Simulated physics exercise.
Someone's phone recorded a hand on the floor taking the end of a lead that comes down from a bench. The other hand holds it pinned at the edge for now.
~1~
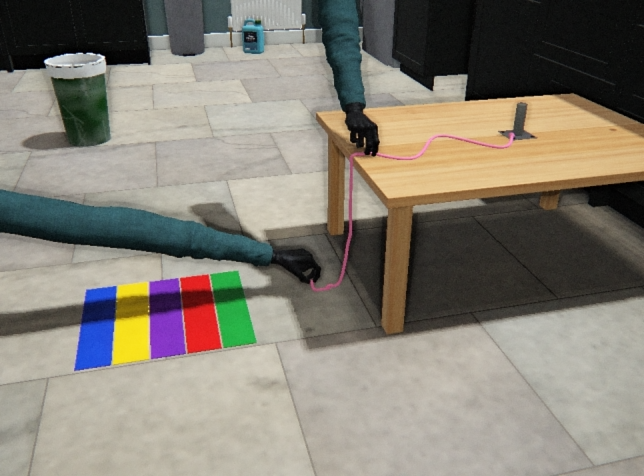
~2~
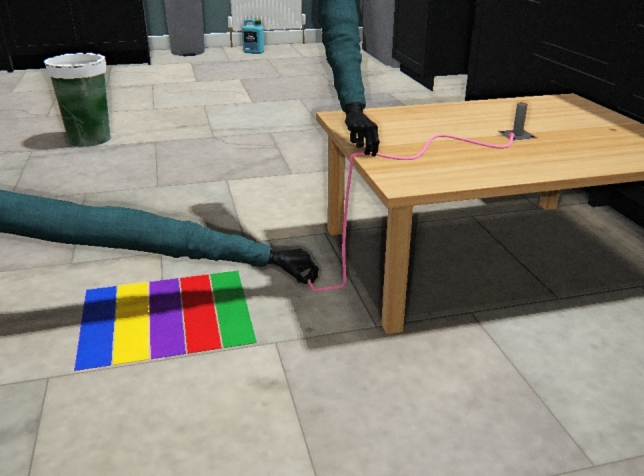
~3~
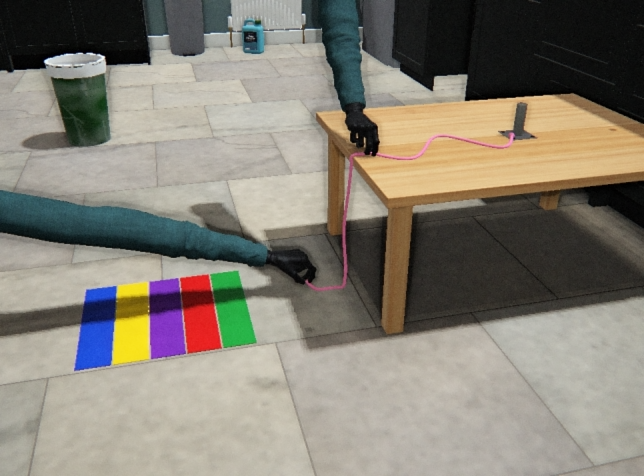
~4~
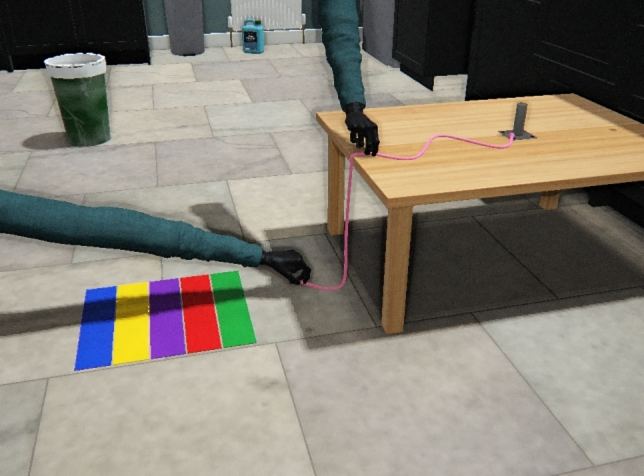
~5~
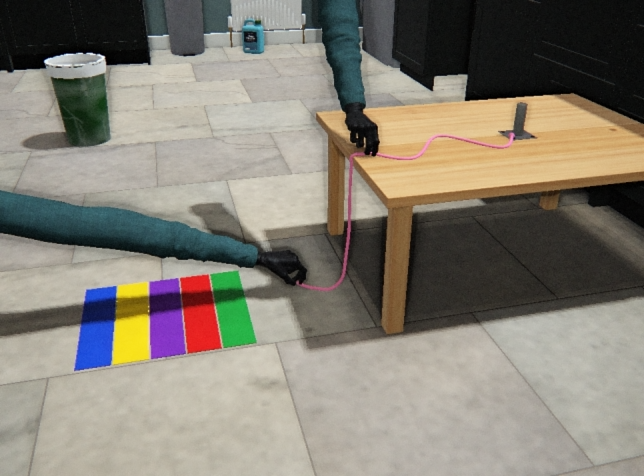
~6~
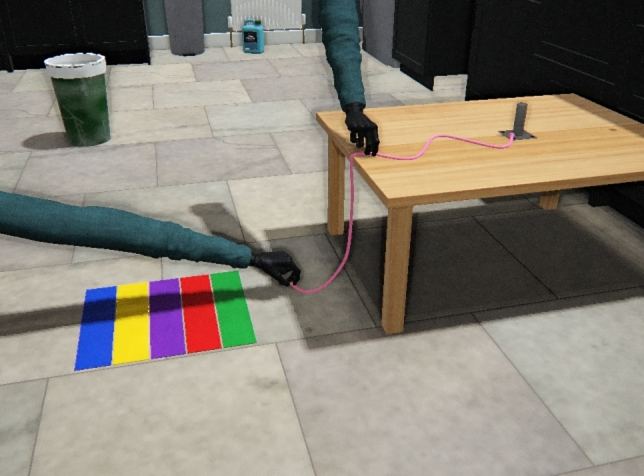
A gloved hand near the floor drew the end of a pink cord slowly a short way left toward some coloured stripes, while another hand stayed still, pinning the cord at the table's edge.
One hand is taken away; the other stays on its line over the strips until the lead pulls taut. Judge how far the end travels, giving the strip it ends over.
It ends over the yellow strip.
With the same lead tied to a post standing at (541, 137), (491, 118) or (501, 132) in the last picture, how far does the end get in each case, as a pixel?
Roughly (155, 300), then (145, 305), then (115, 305).
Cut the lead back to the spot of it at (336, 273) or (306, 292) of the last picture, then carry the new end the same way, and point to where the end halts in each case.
Pixel positions, in order: (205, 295), (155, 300).
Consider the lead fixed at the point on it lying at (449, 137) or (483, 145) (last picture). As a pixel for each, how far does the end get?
Roughly (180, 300), then roughly (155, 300).
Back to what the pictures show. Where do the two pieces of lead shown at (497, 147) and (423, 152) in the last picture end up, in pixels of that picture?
(470, 140) for the first, (364, 153) for the second.
Soon after, end near (195, 296); over red.
After that, end near (155, 302); over purple.
At the stop, end near (131, 305); over yellow. It halts on the yellow strip.
